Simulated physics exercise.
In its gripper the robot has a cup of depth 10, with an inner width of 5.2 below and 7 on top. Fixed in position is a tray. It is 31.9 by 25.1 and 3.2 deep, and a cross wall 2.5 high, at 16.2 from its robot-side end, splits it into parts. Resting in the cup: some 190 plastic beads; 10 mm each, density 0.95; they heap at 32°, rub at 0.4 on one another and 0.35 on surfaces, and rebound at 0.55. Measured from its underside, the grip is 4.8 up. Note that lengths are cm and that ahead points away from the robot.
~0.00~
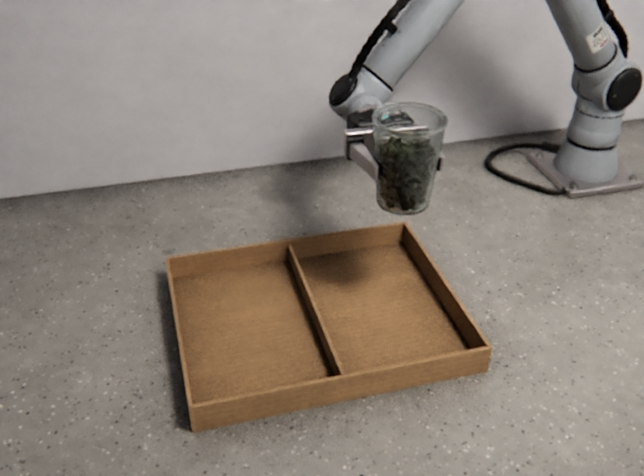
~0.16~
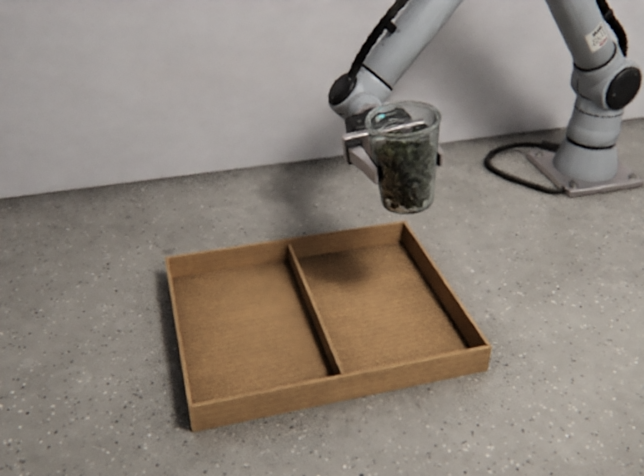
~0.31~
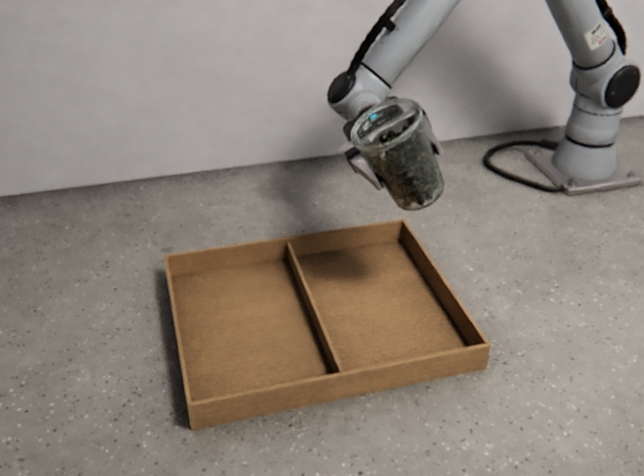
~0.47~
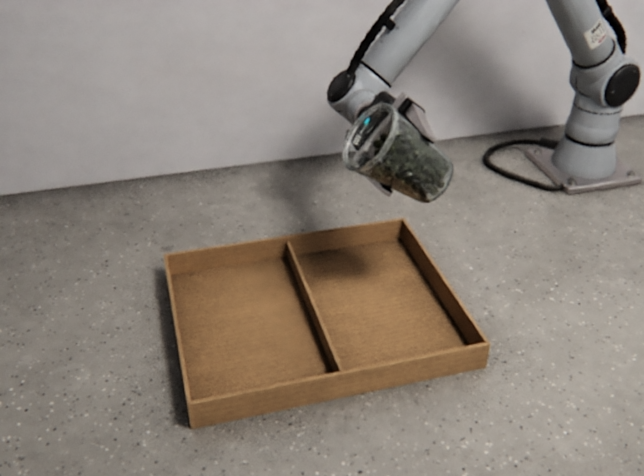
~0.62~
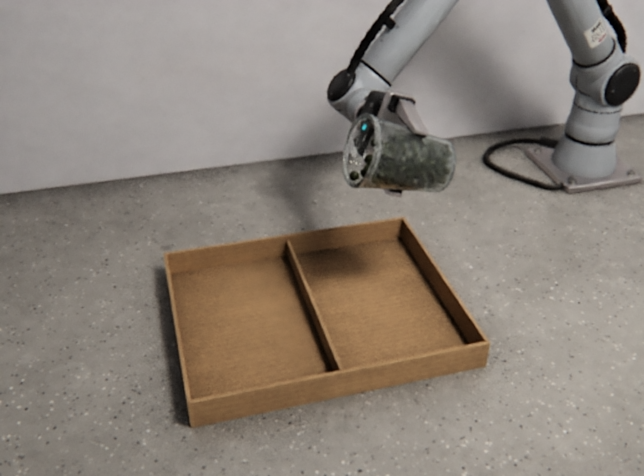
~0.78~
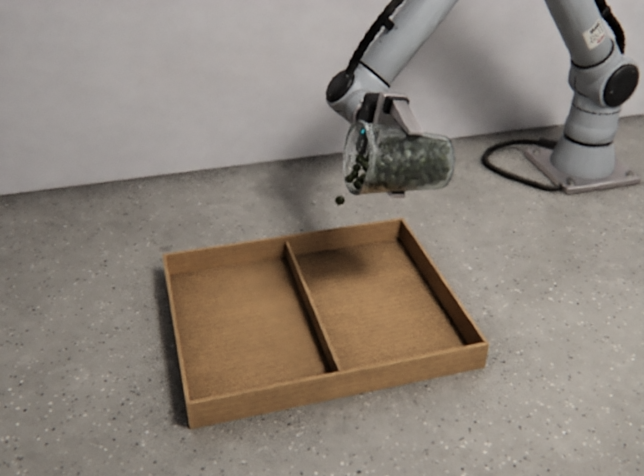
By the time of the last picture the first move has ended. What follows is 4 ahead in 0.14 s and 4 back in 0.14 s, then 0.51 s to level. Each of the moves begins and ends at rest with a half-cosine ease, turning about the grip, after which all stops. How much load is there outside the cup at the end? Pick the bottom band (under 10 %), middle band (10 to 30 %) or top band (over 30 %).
Top band.
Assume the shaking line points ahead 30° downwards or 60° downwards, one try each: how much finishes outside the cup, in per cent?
You'd get about 25 per cent with the first setting and about 5 per cent with the second.
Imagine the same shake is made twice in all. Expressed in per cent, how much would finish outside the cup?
Roughly 60 in a hundred.
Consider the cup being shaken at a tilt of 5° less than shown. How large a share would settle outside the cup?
About 30 %.
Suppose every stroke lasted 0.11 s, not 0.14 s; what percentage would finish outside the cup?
About 55 per cent, then.
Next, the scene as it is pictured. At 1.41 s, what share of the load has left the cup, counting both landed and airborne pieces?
Share out: Near 40 %.
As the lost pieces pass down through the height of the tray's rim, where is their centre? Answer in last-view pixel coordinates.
Their middle sits near (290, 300).
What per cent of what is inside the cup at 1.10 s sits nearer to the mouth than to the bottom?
55 %.
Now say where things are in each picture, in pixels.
Cup middle at (406, 162), level; upper third of the load around (408, 151), from x 380 to 430, top at y 135; 191 in the cup, in the first picture.
Cup middle at (405, 162), tilted 8° forward; upper third of the load around (406, 151), from x 380 to 430, top at y 135, in the second picture.
Cup middle at (404, 160), tilted 27° forward; upper third of the load around (405, 150), from x 375 to 435, top at y 130, in the third picture.
Cup middle at (403, 159), tilted 52° forward; upper third of the load around (404, 148), from x 375 to 445, top at y 130, in the fourth picture.
Cup middle at (403, 159), tilted 71° forward; upper third of the load around (407, 148), from x 355 to 445, top at y 135, in the fifth picture.
Cup middle at (401, 160), tilted 79° forward; upper third of the load around (414, 151), from x 340 to 445, top at y 140; 190 in the cup, 1 in flight or on a rim, in the sixth picture.
After 1.10 s, tilted 78° forward, highest piece 20 above the table; 126 in the cup, 16 in the far-side part, 1 in the robot-side part, 48 in flight or on a rim.
After 1.41 s, tilted 17° forward, highest piece 23 above the table; 116 in the cup, 47 in the far-side part, 26 in the robot-side part, 2 in flight or on a rim.
After 1.77 s, level, highest piece 22 above the table; 116 in the cup, 48 in the far-side part, 27 in the robot-side part.
After 2.82 s, level, highest piece 22 above the table; 116 in the cup, 48 in the far-side part, 27 in the robot-side part.
At rest, 116 in the cup, 48 in the far-side part, 27 in the robot-side part. That is 39 % outside the cup.
